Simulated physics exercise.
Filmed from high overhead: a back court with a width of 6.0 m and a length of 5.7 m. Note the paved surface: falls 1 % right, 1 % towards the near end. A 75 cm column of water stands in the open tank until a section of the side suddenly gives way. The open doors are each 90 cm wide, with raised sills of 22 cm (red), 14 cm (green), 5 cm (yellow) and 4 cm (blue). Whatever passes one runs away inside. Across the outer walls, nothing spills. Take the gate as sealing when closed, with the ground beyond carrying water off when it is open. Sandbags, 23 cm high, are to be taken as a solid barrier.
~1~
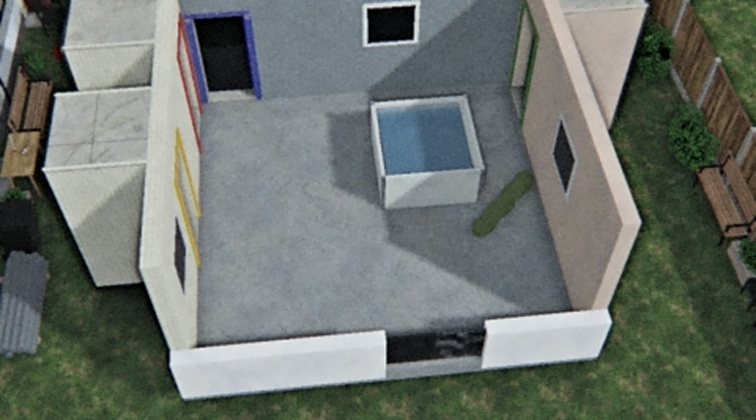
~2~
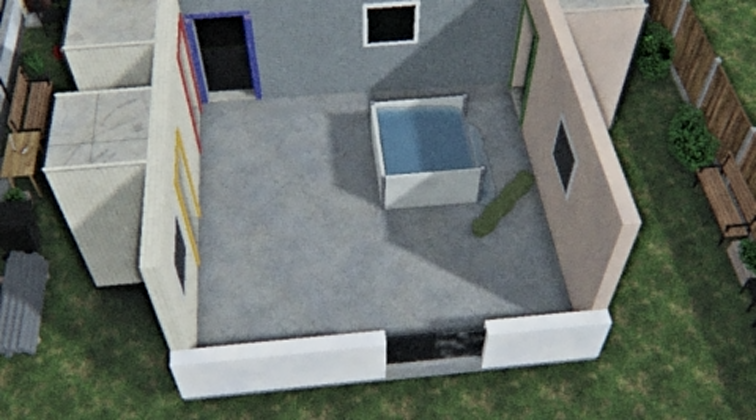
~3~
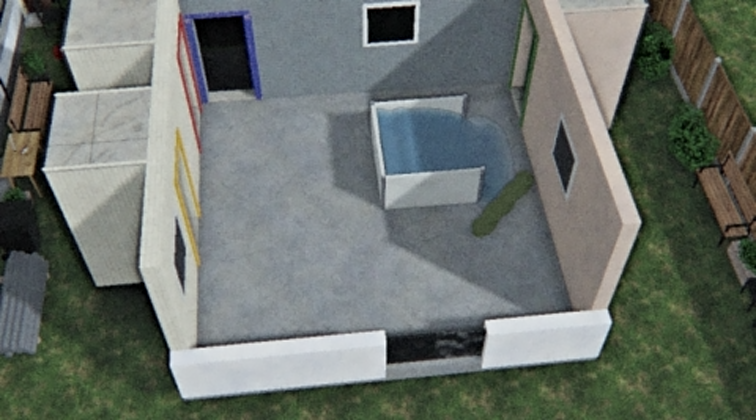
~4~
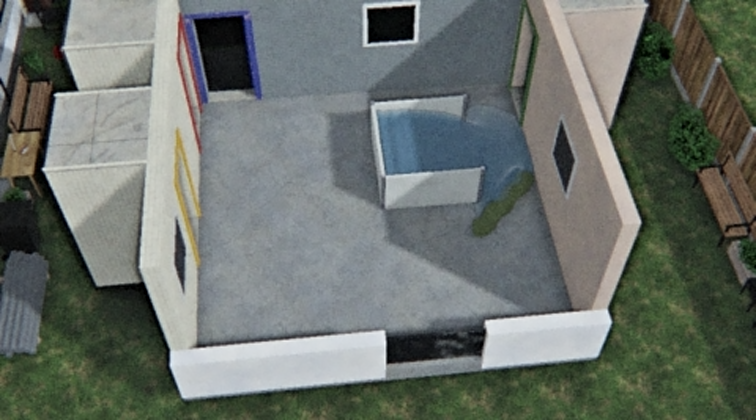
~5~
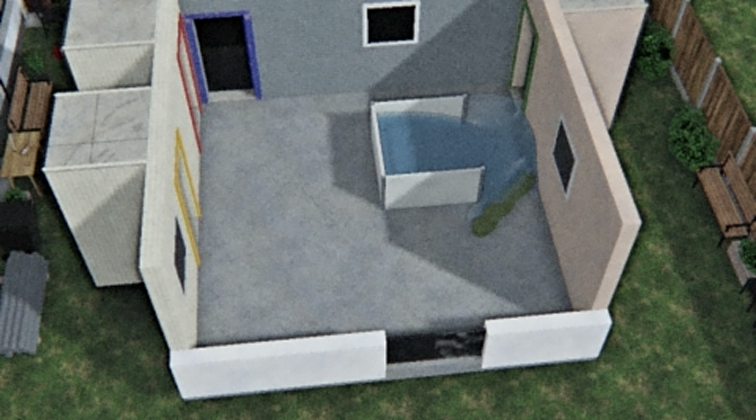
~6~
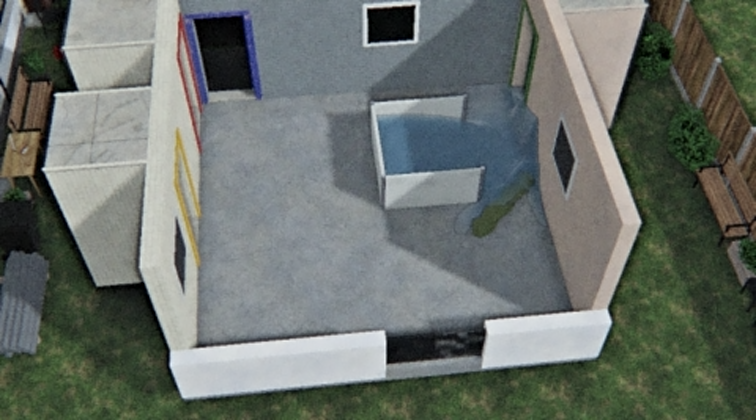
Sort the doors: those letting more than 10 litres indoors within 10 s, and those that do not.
The red door is among those that do not; the green door is among those letting more in; the yellow door is among those that do not; the blue door is among those letting more in.
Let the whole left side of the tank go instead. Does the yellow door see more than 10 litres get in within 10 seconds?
Against that limit: Yellow beyond it.
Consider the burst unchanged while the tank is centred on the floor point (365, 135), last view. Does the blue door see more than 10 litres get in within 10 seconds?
Blue: Within limit.
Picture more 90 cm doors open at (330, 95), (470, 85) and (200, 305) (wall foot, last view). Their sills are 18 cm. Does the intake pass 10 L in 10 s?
In turn: Short of it, beyond it, short of it.
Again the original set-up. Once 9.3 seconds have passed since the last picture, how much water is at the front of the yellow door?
I'd say close to 2.0 cm.
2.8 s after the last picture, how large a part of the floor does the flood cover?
Wet share: Near 70 percent.
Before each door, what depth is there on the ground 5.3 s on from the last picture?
Red 10 cm, green 14 cm, yellow 4 cm, blue 7 cm.
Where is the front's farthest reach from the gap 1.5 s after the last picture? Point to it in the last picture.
Around pixel (570, 338).
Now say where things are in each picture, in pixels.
In the first picture, still water, 75 cm deep, in the open tank at (426, 139).
In the second picture, the front is at a hidden place, 0.9 m from the gap at (469, 154); 0.3 m2 of floor is under water; 75 cm left at the back of the open tank.
In the third picture, water pours out at (469, 155) and has run 1.1 m, to (481, 119); typically 15 cm deep outside, 71 cm at the open tank's back.
In the fourth picture, water pours out at (469, 156) and has run 1.5 m, to (491, 109); typically 15 cm deep outside, 64 cm at the open tank's back.
In the fifth picture, water pours out at (468, 157) and has run 1.9 m, to (507, 99); typically 18 cm deep outside, 63 cm at the open tank's back.
In the sixth picture, the front is at (506, 85), 2.2 m from the gap at (468, 157); 2.9 m2 of floor is under water; 57 cm left at the back of the open tank.
Then, 0.7 s after the last picture water covers 20 % of the floor and is deepest (56 cm) near (500, 86); red door not reached, green door 28 cm at the sill, 31 L in, yellow door not reached, blue door not reached.
Then, 1.5 s after the last picture water covers 40 % of the floor and is deepest (40 cm) near (500, 86); red door not reached, green door 28 cm at the sill, 91 L in, yellow door not reached, blue door not reached.
Then, 2.8 s after the last picture water covers 70 % of the floor and is deepest (20 cm) near (515, 141); red door 16 cm at the sill, 0 L in, green door 21 cm at the sill, 158 L in, yellow door not reached, blue door 2 cm at the sill, 0 L in.
Then, 5.3 s after the last picture water covers 85 % of the floor and is deepest (16 cm) near (500, 196); red door 10 cm at the sill, 0 L in, green door 14 cm at the sill, 170 L in, yellow door 4 cm at the sill, 0 L in, blue door 7 cm at the sill, 19 L in.
Then, 9.3 s after the last picture water covers 95 % of the floor and is deepest (12 cm) near (526, 178); red door 5 cm at the sill, 0 L in, green door 9 cm at the sill, 171 L in, yellow door 2 cm at the sill, 0 L in, blue door 5 cm at the sill, 35 L in.
